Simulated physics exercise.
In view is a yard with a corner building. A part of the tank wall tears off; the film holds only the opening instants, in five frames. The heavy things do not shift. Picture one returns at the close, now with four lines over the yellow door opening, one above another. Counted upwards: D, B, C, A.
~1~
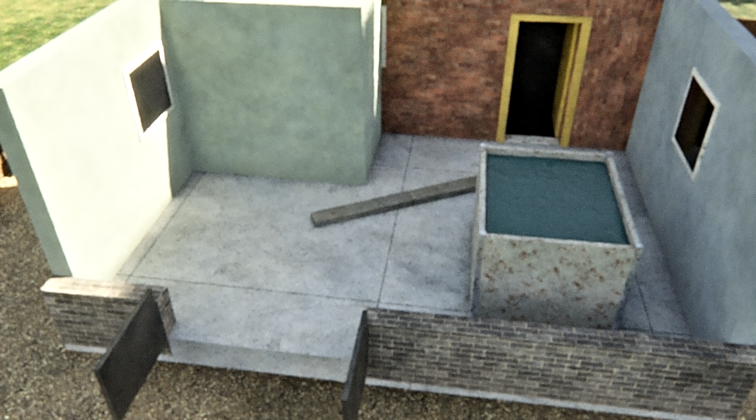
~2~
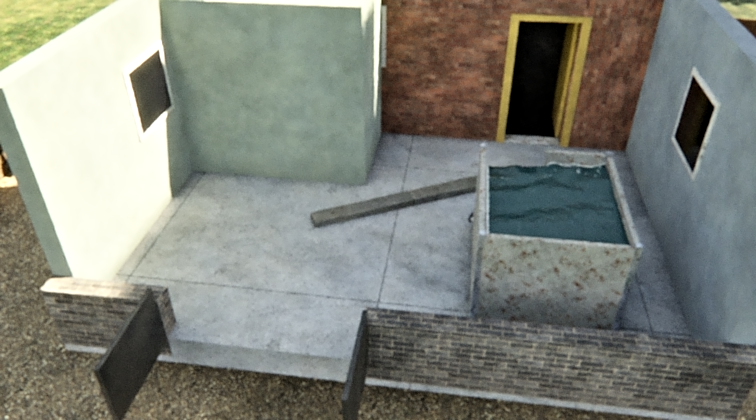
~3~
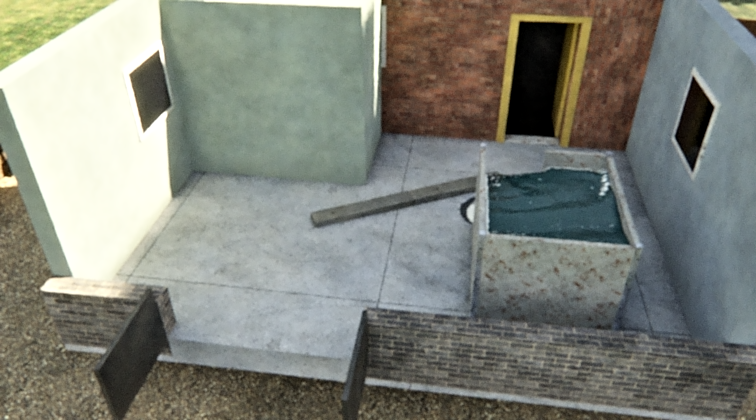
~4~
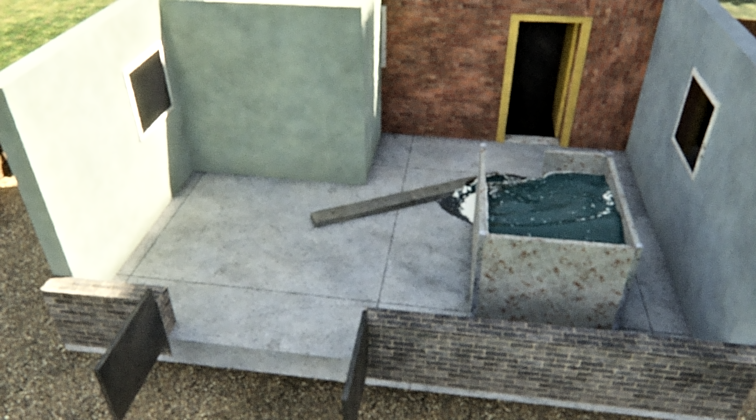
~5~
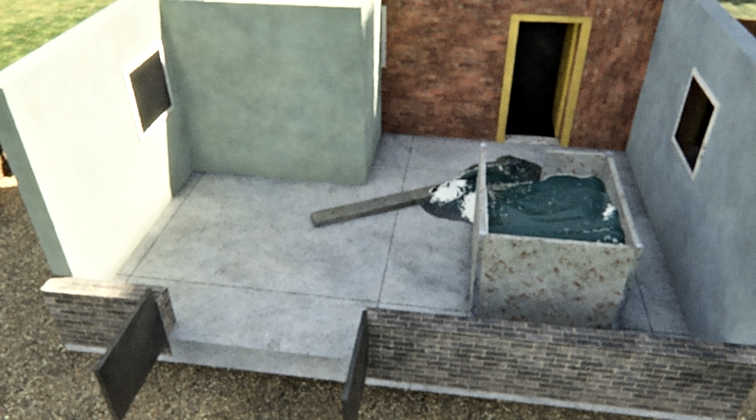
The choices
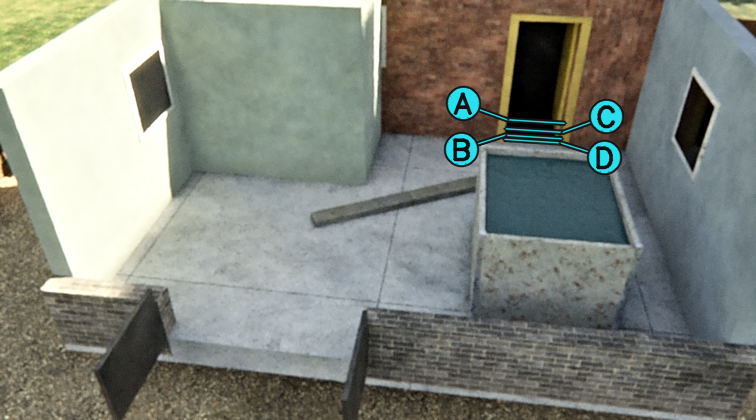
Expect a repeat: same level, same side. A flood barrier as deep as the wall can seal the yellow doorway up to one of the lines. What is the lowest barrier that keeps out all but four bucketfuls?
A will do.
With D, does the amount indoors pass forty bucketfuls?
Yes, clearly.
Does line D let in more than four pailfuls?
Yes.
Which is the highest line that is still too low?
Line C.
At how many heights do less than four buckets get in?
One of the four.
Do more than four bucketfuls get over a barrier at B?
Yes, it does.
In cyan, A at (535, 121); B at (533, 136); C at (534, 130); D at (532, 141); from the bottom up D, B, C, A.
With A, a bucket or two gets in.
With B, dozens of bucketfuls pour in.
With C, some 15 bucketfuls get in.
With D, dozens of bucketfuls pour in.
